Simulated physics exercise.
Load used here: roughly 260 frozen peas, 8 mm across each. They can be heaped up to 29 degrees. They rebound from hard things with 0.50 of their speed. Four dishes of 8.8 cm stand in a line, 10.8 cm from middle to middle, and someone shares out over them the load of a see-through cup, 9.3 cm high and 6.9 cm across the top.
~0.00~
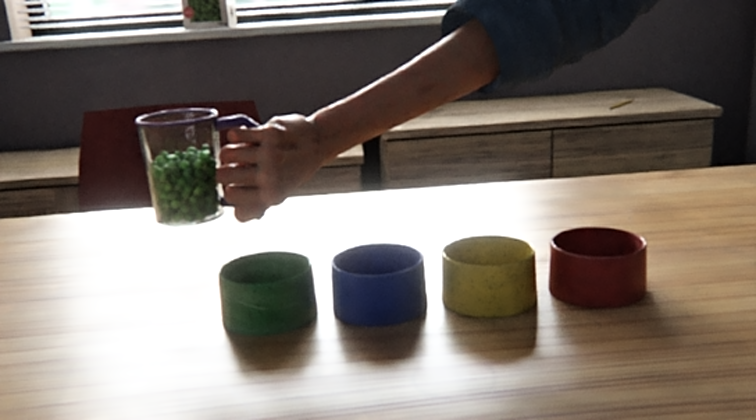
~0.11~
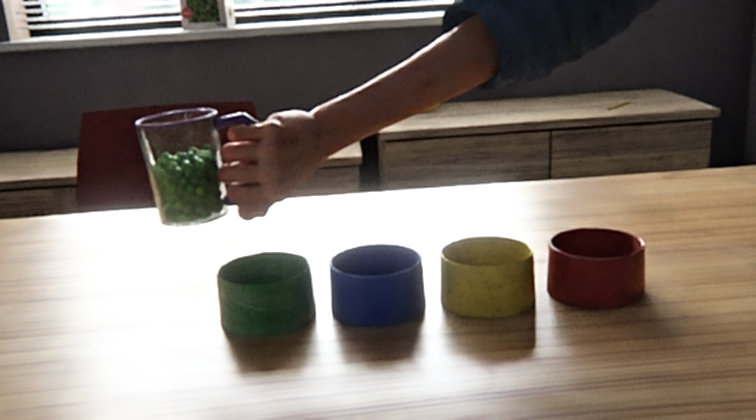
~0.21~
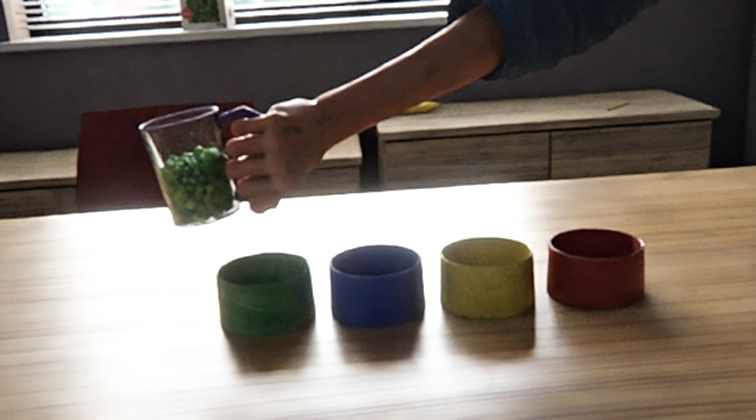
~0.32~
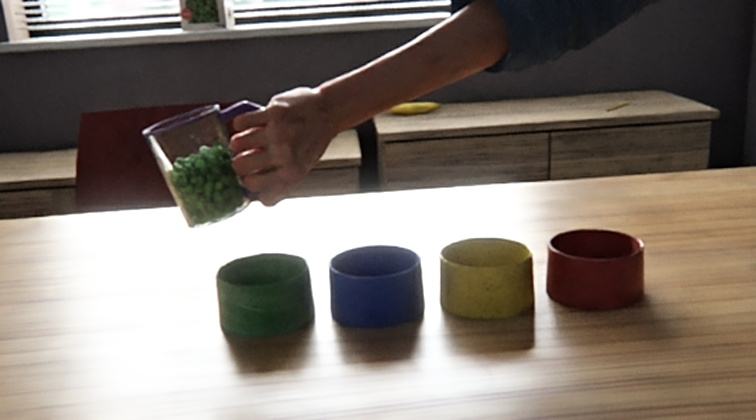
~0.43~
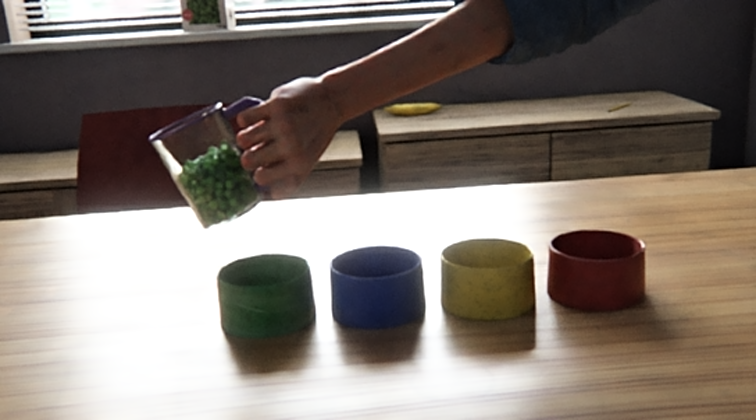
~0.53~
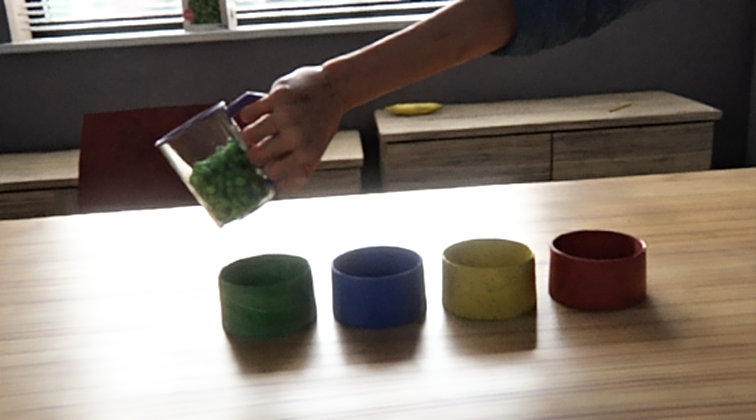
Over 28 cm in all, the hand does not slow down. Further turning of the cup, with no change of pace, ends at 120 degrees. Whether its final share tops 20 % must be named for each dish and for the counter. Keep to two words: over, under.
Red: Share not greater than a fifth; blue: Share not greater than a fifth; green: Share greater than a fifth; yellow: Share not greater than a fifth; counter: Share not greater than a fifth.
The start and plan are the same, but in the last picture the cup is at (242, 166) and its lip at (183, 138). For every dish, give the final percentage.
It'd finish with red at 0, blue at 70, green at 0 and yellow at 0.
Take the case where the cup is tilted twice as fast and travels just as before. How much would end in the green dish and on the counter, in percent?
Shares: Green at 40; counter at 60.
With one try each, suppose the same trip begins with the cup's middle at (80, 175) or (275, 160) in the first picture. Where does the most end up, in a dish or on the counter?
The winner: Counter; blue.
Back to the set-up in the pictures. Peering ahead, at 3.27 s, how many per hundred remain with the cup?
It comes to about 0 percent.
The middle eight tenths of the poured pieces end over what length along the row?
That stretch measures near 5 centimetres.
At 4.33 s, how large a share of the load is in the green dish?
Estimate: Near 100 %.
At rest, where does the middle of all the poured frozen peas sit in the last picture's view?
Resting centre estimate: Around (271, 295).
After 2.18 s, tilt 119 degrees; cup holds 35 %, green 60 %.
Then, at 3.27 s, tilt 120 degrees; cup holds 0 %, green 100 %.
Then, at 4.33 s, tilt 120 degrees; cup holds 0 %, green 100 %.
At rest (4.6 s), red 0 %, blue 0 %, green 100 %, yellow 0 %, counter 0 %.
